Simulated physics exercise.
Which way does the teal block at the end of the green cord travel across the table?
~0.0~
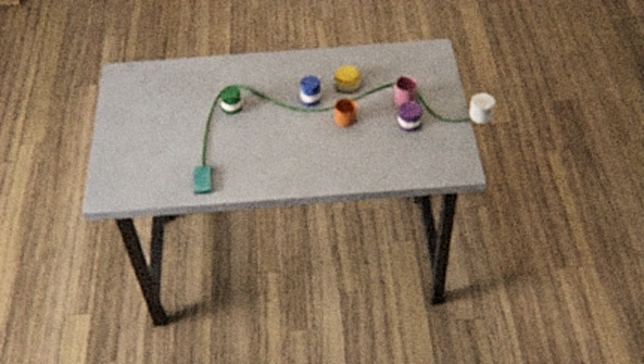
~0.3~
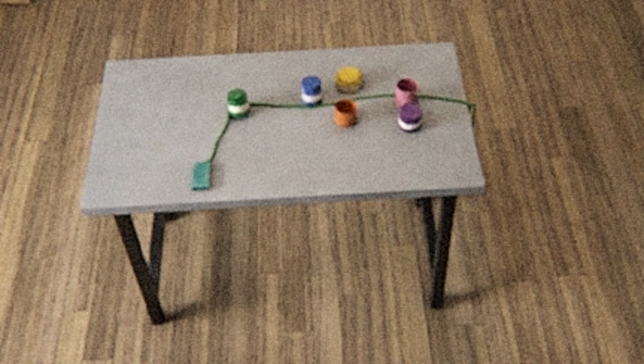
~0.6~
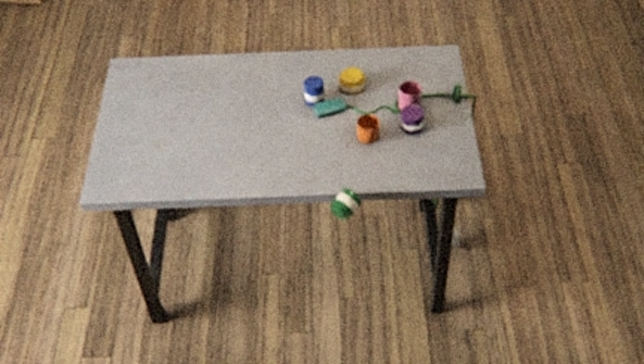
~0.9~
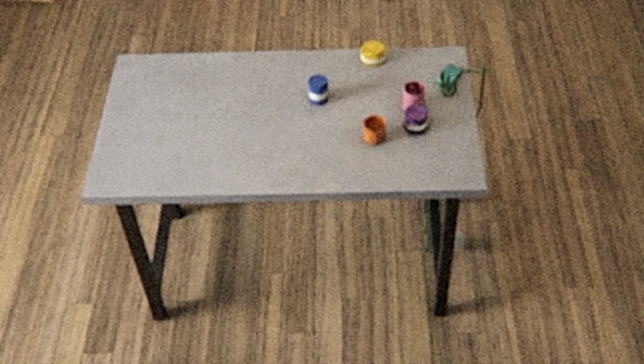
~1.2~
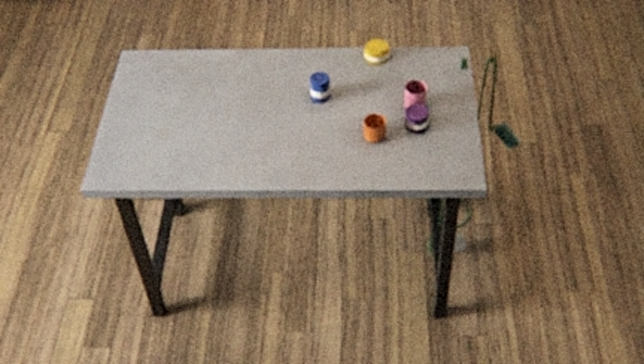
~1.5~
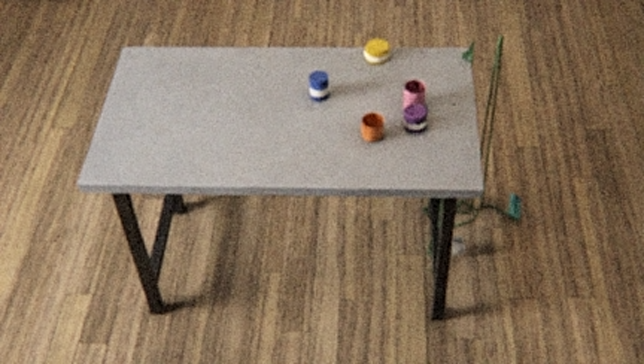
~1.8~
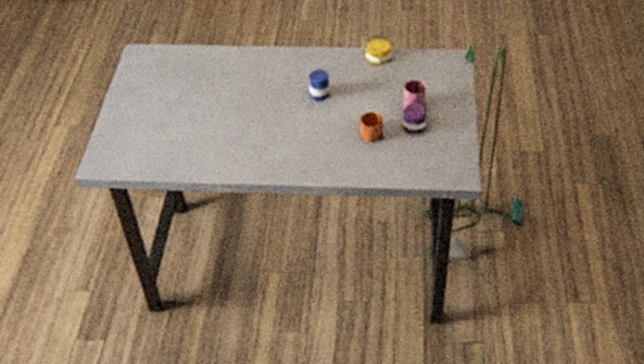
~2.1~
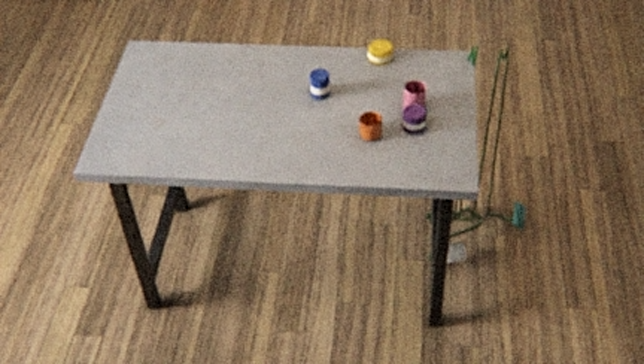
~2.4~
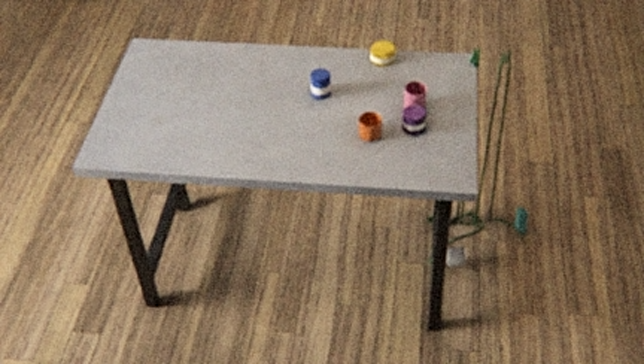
It moves to the right, sliding across the tabletop and going over the right-hand edge.
Grey table where a falling white pot's green cord drags a green jar and teal block off, leaving five pots on top.
